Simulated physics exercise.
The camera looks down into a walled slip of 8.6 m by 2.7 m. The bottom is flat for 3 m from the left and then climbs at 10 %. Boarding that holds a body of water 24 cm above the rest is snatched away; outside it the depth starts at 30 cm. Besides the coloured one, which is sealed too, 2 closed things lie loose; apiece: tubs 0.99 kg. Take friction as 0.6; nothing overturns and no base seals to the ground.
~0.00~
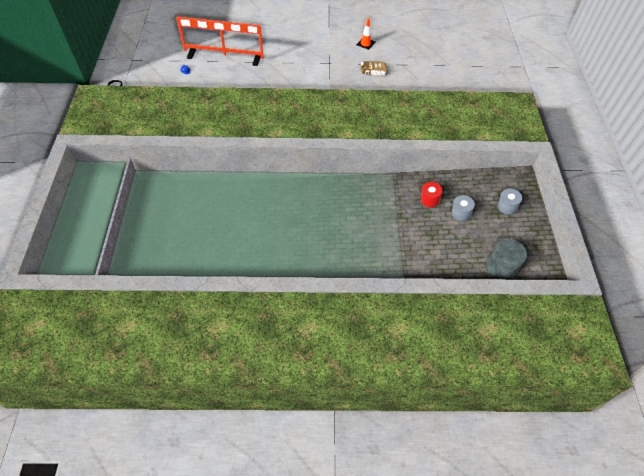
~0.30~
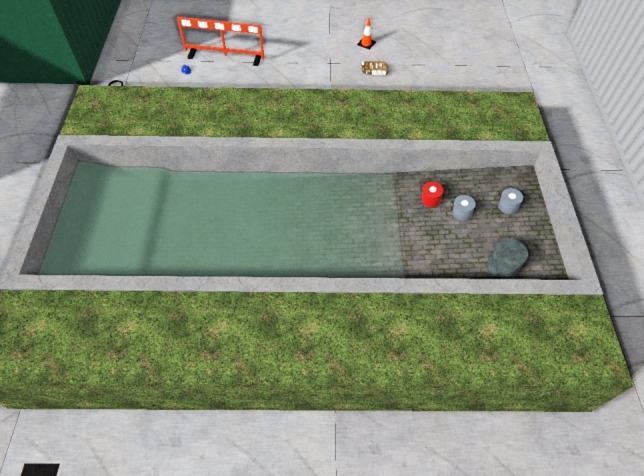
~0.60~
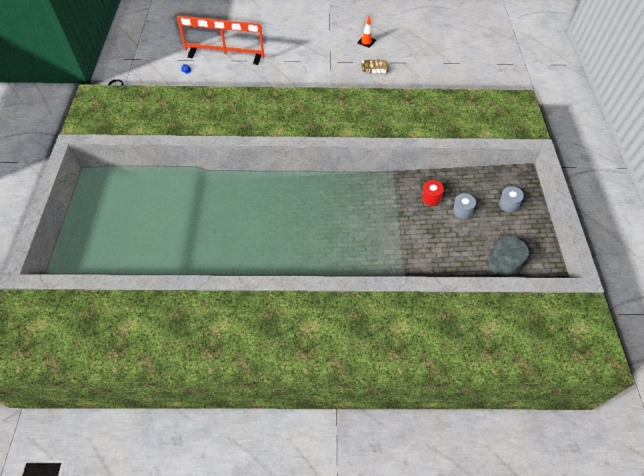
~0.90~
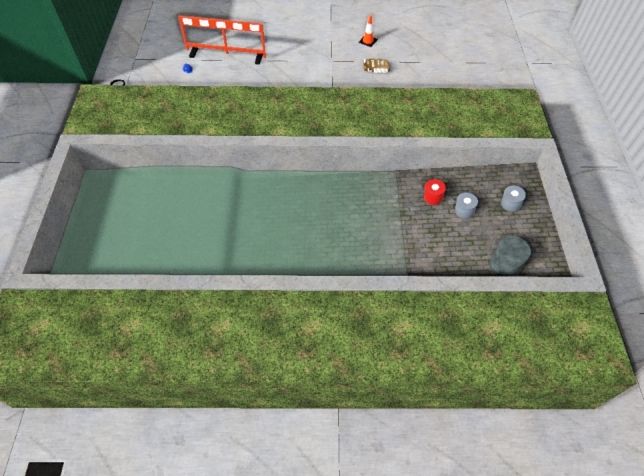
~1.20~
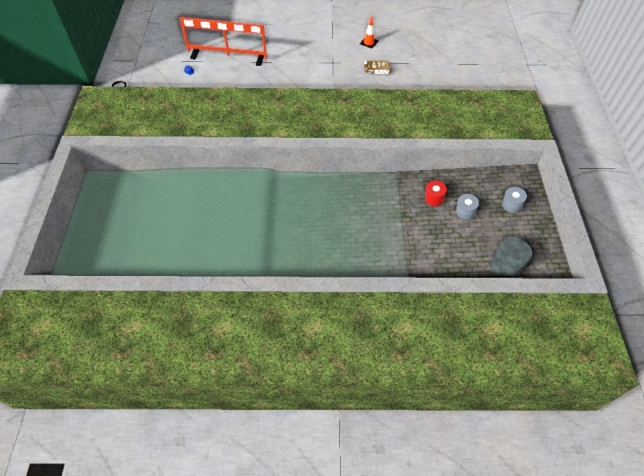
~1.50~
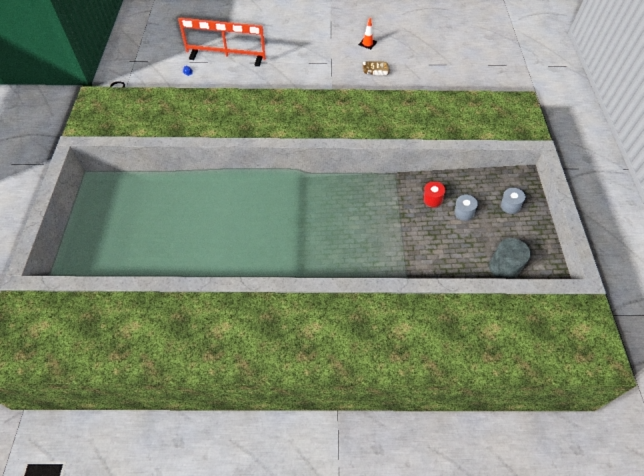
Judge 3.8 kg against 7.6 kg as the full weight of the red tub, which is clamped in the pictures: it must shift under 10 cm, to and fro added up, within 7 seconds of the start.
Verdict: Neither weight holds it.
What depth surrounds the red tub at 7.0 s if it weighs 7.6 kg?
Roughly 2 cm.
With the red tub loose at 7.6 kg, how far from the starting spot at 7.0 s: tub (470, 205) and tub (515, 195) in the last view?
In turn: 150 cm, 80 cm.
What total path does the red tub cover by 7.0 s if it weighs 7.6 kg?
Some 30 cm in all.
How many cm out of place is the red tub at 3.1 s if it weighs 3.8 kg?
Roughly 20 cm.
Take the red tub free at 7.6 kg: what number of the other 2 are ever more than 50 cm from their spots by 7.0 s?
2 of them.
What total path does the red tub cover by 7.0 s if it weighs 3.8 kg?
About 250 cm.
After 2.1 s the red tub would be 0 cm from its start with 3.8 kg and 0 cm from its start with 7.6 kg; 0 cm of water round it then.
After 3.1 s the red tub would be 25 cm from its start with 3.8 kg and 10 cm from its start with 7.6 kg; 6 cm of water round it then.
After 4.9 s the red tub would be 101 cm from its start with 3.8 kg and 30 cm from its start with 7.6 kg; 4 cm of water round it then.
After 7.0 s the red tub would be 40 cm from its start with 3.8 kg and 29 cm from its start with 7.6 kg; 2 cm of water round it then.
